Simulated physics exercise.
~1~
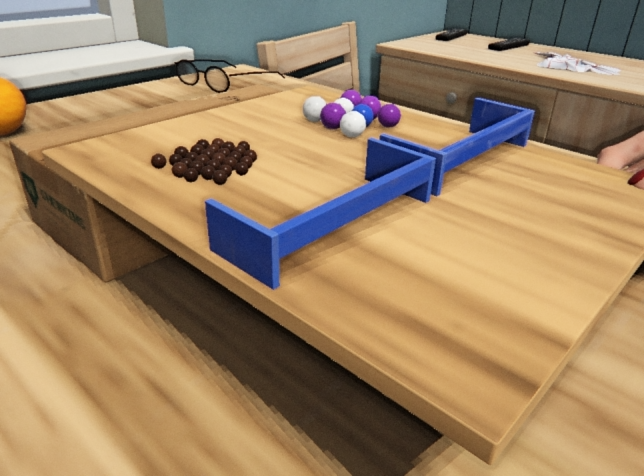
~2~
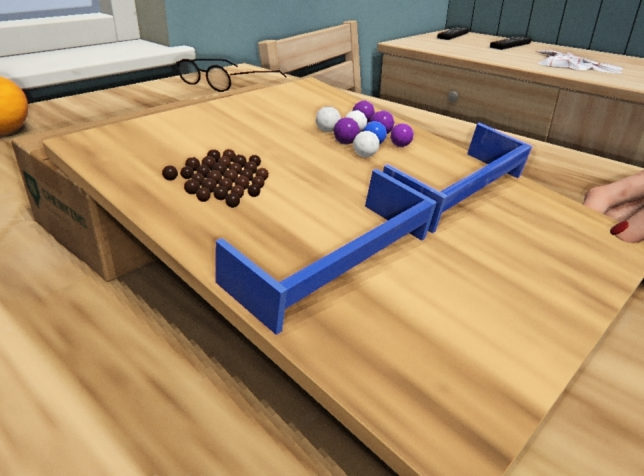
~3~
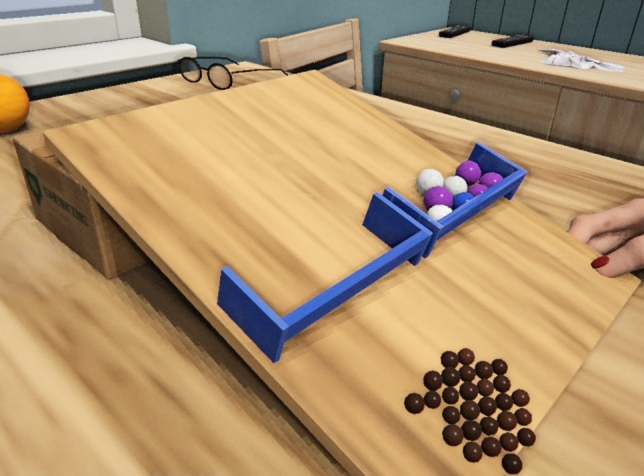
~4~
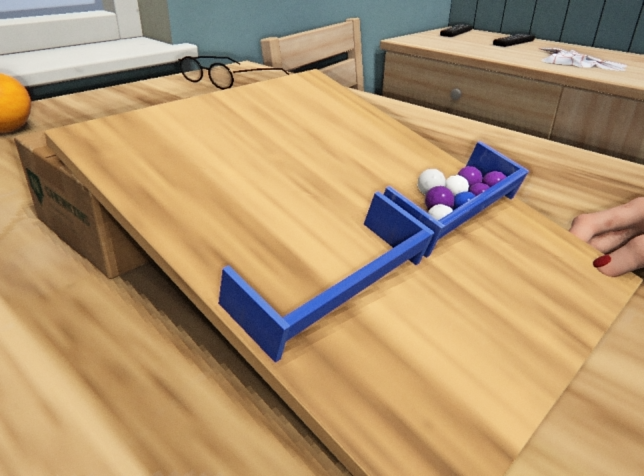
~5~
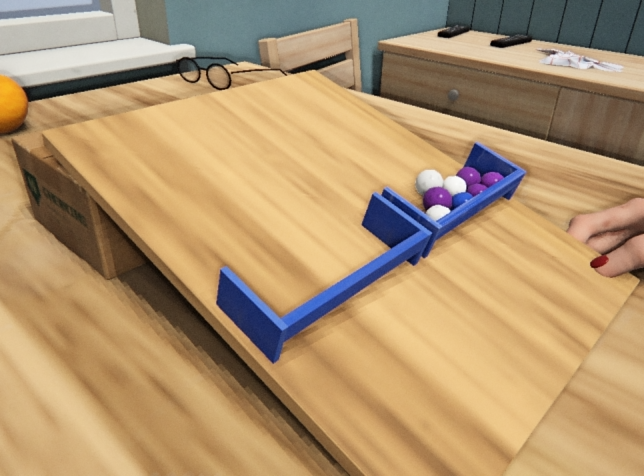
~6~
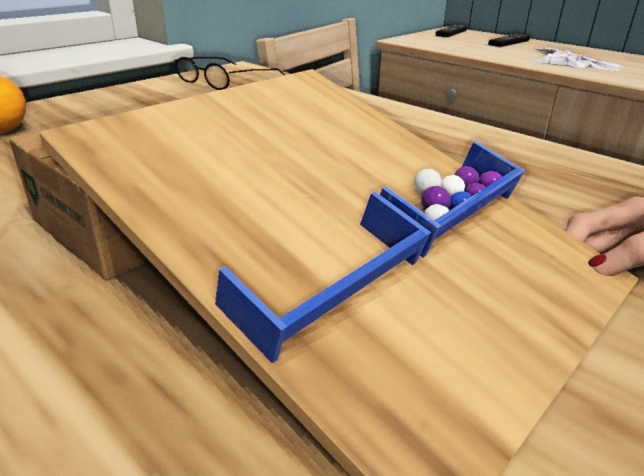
The clip opens on a wooden board lying nearly level on a table, holding a cluster of small dark brown balls and a group of larger white, purple and blue ones above two blue barriers. A hand at the right edge stays by the board as its near end sinks into a slope. Both groups start moving down towards the barriers. The brown balls pass the nearer barrier and roll on down the board in a loose cluster, while the larger balls collect behind the farther one. Finally, the brown balls are out of view and the larger balls rest against their barrier on the tilted board.
